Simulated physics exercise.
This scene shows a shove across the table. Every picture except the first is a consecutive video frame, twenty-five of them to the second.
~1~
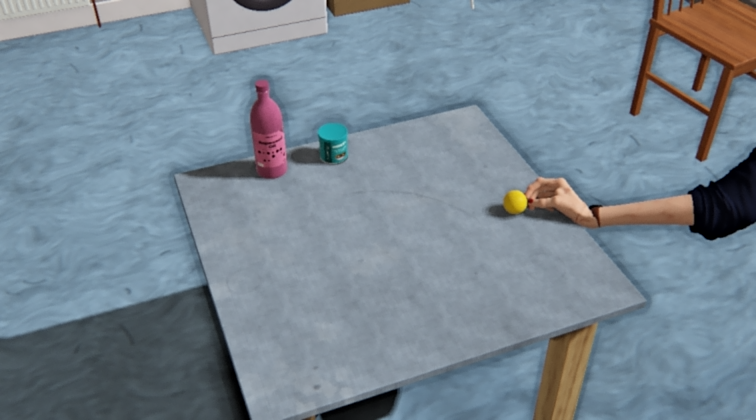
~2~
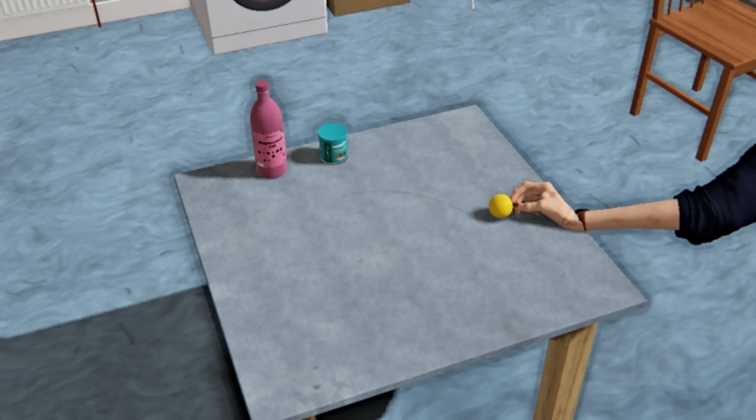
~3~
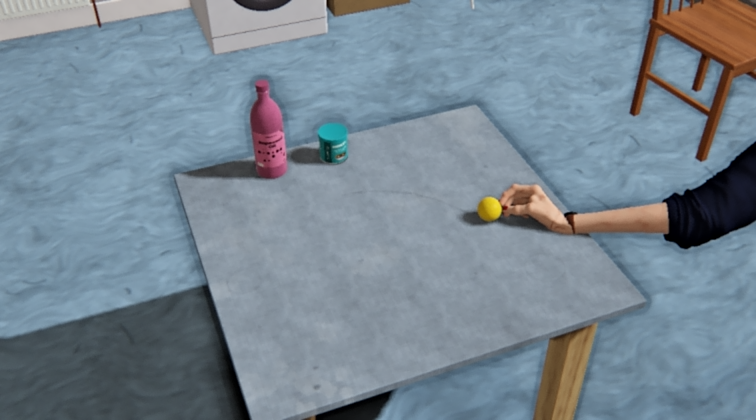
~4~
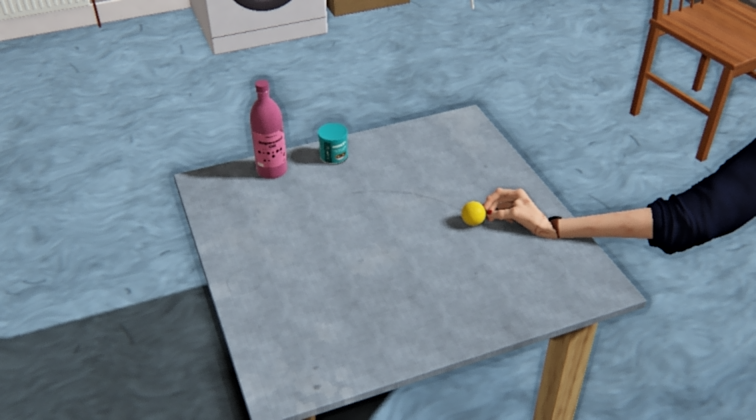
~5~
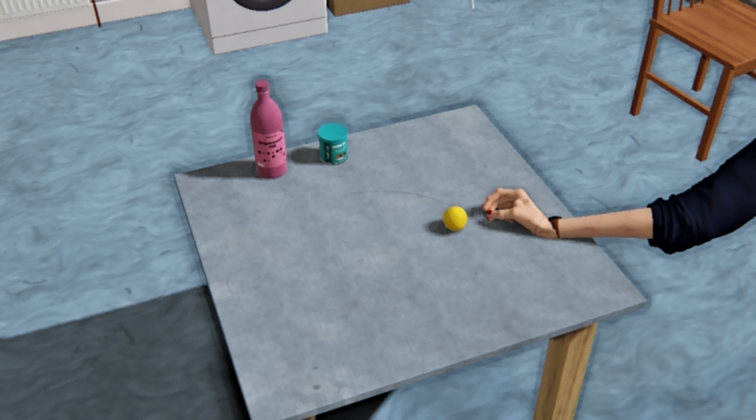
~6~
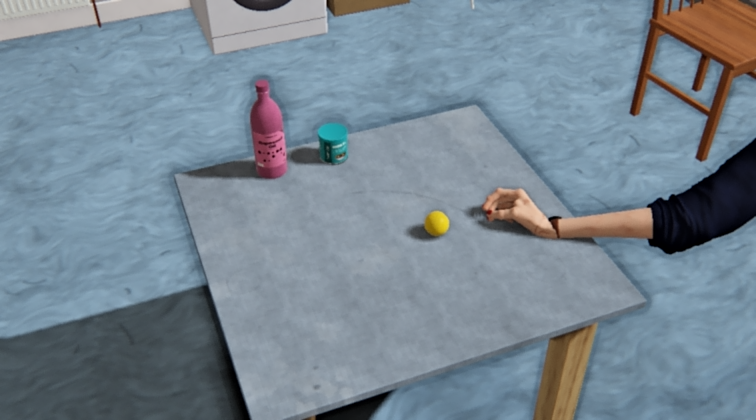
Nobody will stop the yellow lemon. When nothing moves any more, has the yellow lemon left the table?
Yes, it is off the table.
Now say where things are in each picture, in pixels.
Under the hand; yellow lemon (515, 202), in the first picture.
Under the hand; yellow lemon (500, 206), in the second picture.
Under the hand; yellow lemon (489, 209), in the third picture.
Yellow lemon (473, 214), in the fourth picture.
Yellow lemon (455, 219) displaced about its own width, in the fifth picture.
Yellow lemon (437, 224) displaced well along, in the sixth picture.
Then, 0.20 s past the last view, yellow lemon displaced well along near (344, 249).
Then, 0.40 s past the last view, yellow lemon displaced well along near (252, 274).
Then, 0.70 s past the last view, yellow lemon now off the table.
Then, 0.90 s past the last view, things are still on the move.
Finally, off the table, yellow lemon.
